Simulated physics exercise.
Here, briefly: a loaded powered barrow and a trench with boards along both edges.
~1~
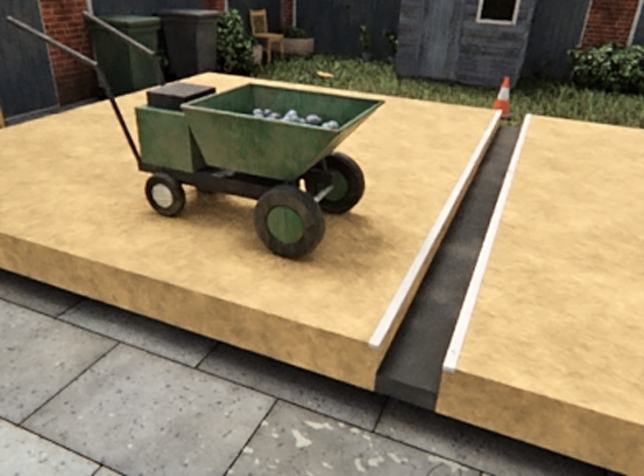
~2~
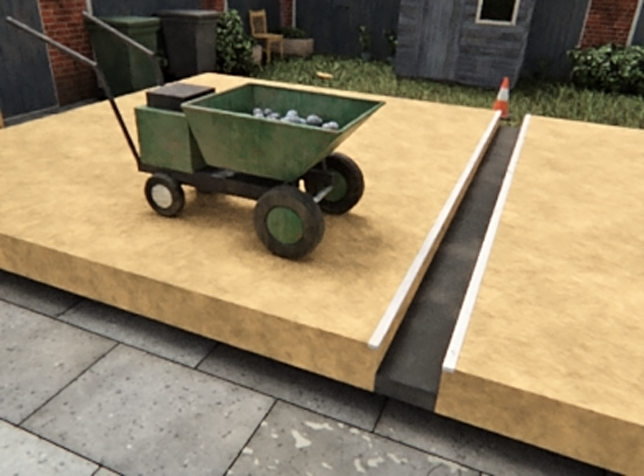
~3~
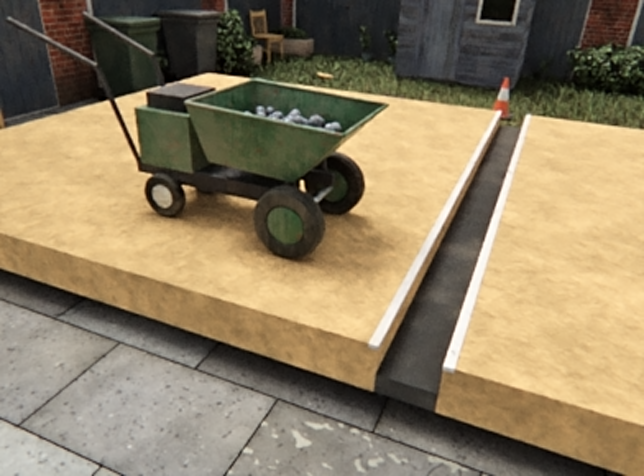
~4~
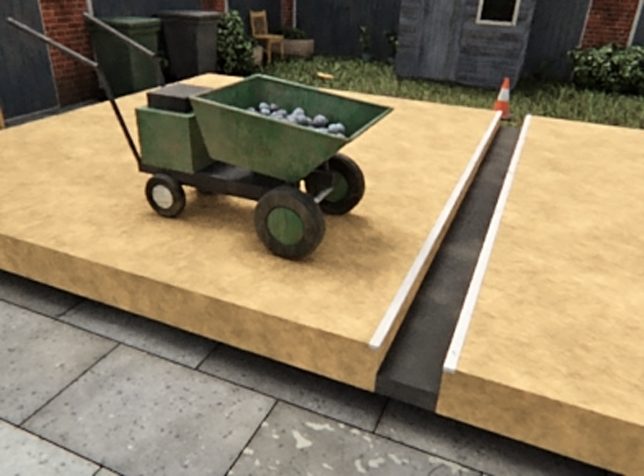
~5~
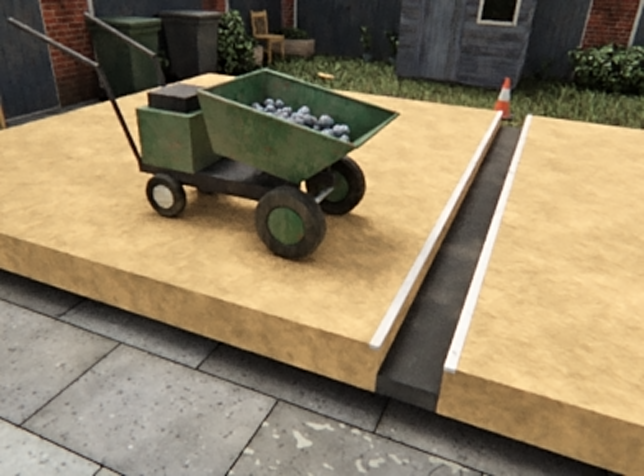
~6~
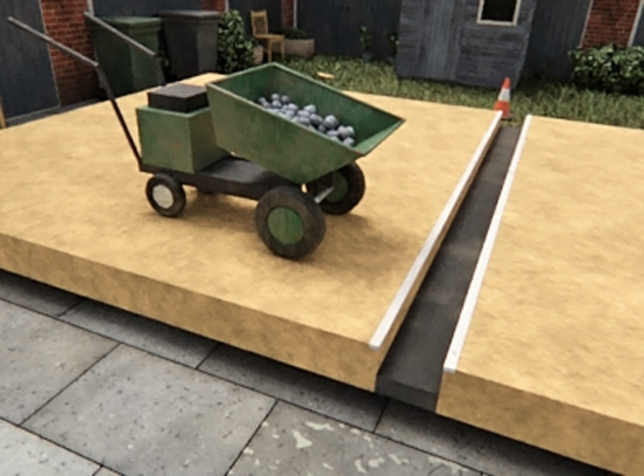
A green barrow's skip of round cobbles gradually tilts forward beside a board-edged trench.
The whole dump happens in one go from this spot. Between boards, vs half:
More.
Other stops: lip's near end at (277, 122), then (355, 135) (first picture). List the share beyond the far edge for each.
Try 1: 0 %. Try 2: 0 %.
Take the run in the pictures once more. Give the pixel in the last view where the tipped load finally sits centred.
Near (445, 275).
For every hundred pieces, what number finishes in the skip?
About 10 per cent.
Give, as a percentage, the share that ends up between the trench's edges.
I'd estimate near 80 per cent.
Soon, skip tipped steeply; all in the skip.
A while on, skip tipped steeply; most in the skip; a stray few short of the trench; a small part in or heaped over the trench.
Towards the end, skip tipped right over; a small part in the skip; a small part short of the trench; most in or heaped over the trench; a stray few beyond it.
Finally, skip tipped right over; a small part in the skip; a small part short of the trench; most in or heaped over the trench; a stray few beyond it.
